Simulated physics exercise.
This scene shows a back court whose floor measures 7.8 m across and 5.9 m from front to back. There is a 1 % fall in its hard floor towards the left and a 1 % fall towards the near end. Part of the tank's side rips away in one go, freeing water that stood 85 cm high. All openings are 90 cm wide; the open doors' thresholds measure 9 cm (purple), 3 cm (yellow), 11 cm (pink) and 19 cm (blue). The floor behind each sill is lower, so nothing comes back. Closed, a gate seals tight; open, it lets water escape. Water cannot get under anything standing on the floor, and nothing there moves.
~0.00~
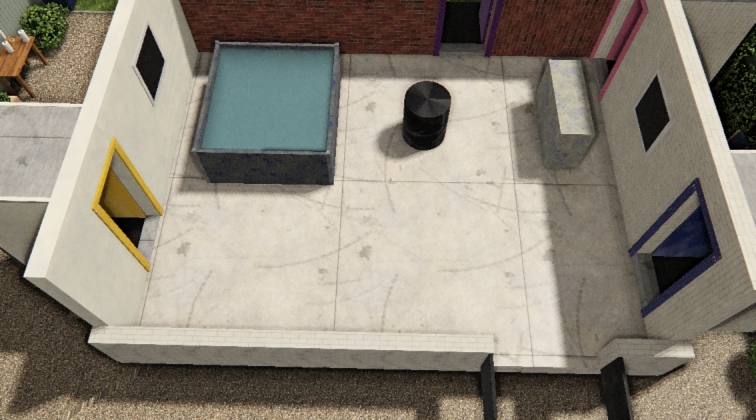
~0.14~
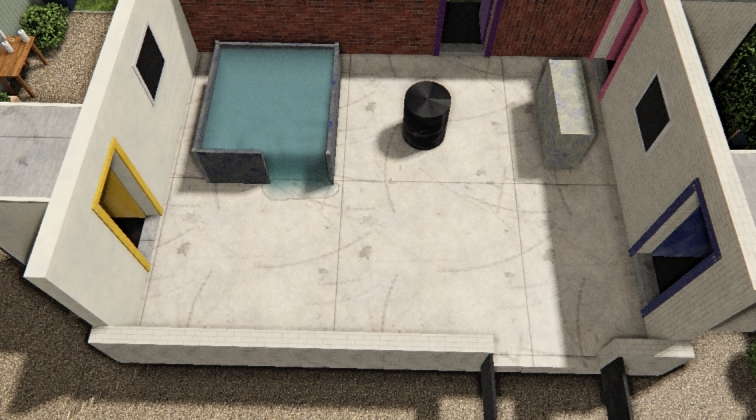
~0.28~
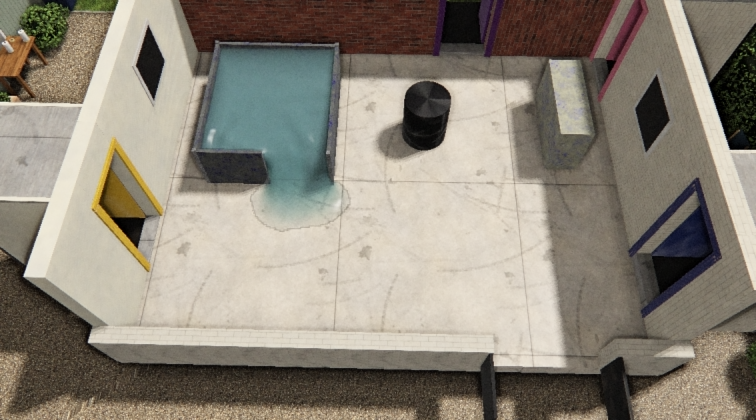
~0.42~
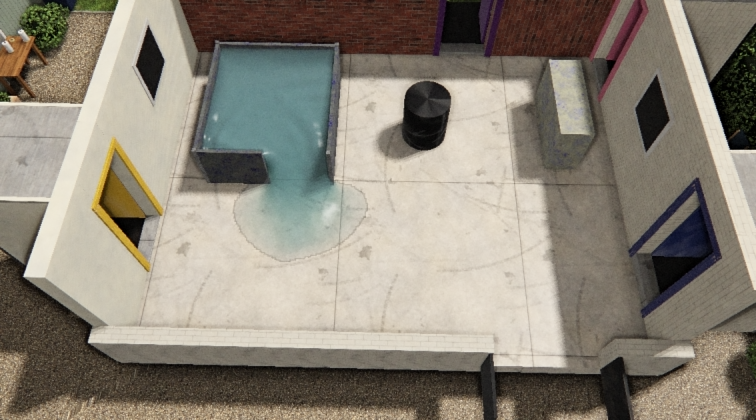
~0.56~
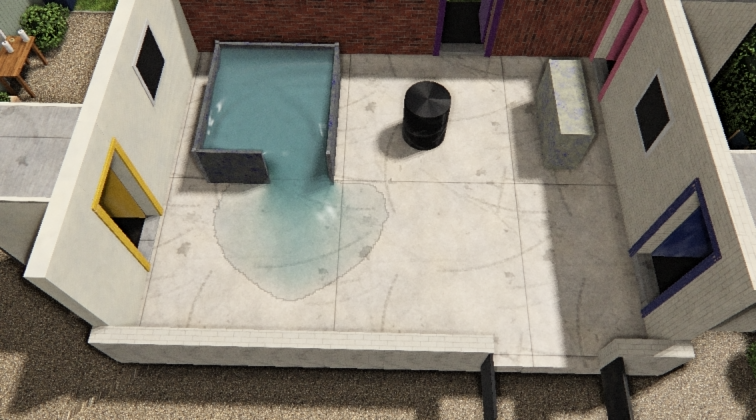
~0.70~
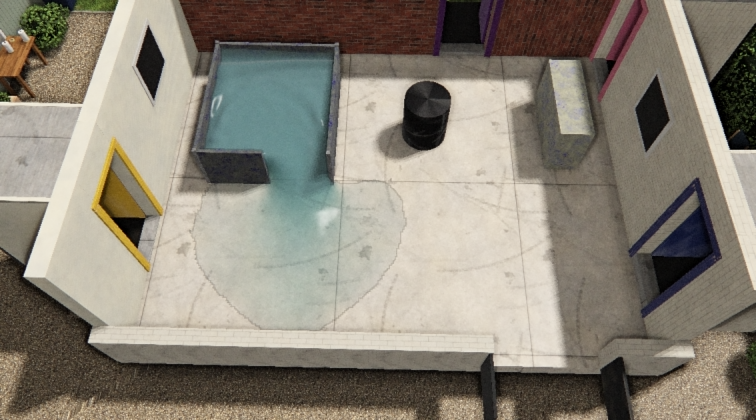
The video shows a walled courtyard with a water-filled tank, a black barrel and a grey block; part of the tank's near side opens, and water pours through the gap, spreading across the pale floor in a widening, rounded sheet.
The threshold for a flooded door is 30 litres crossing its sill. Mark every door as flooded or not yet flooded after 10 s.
After that time, purple door: Not yet flooded; yellow door: Flooded; pink door: Not yet flooded; blue door: Not yet flooded.
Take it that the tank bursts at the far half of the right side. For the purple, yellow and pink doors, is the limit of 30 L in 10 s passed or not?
For purple, too much; for yellow, too little; for pink, too much.
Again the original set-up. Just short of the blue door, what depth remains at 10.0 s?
About 9.0 cm.
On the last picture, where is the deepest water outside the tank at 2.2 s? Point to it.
Spot: Approx. (133, 341).
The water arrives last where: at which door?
The purple door.
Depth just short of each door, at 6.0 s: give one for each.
Depths: Purple door 0 cm, yellow door 10 cm, pink door 8 cm, blue door 13 cm.
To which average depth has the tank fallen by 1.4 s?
Mean depth: About 59 cm.
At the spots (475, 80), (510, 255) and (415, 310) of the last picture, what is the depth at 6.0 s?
0, 4 and 13 cm, respectively.
After 1.4 s water covers 30 % of the floor and is deepest (46 cm) near (301, 191); purple door not reached, yellow door 4 cm at the sill, 0 L in, pink door not reached, blue door not reached.
After 2.2 s water covers 40 % of the floor and is deepest (48 cm) near (133, 341); purple door not reached, yellow door 3 cm at the sill, 2 L in, pink door not reached, blue door not reached.
After 3.5 s water covers 50 % of the floor and is deepest (34 cm) near (133, 341); purple door not reached, yellow door 10 cm at the sill, 19 L in, pink door not reached, blue door 23 cm at the sill, 1 L in.
After 6.0 s water covers 70 % of the floor and is deepest (21 cm) near (133, 341); purple door not reached, yellow door 10 cm at the sill, 83 L in, pink door 8 cm at the sill, 0 L in, blue door 13 cm at the sill, 6 L in.
After 10.0 s water covers 95 % of the floor and is deepest (15 cm) near (183, 122); purple door 7 cm at the sill, 0 L in, yellow door 7 cm at the sill, 148 L in, pink door 9 cm at the sill, 4 L in, blue door 9 cm at the sill, 6 L in.
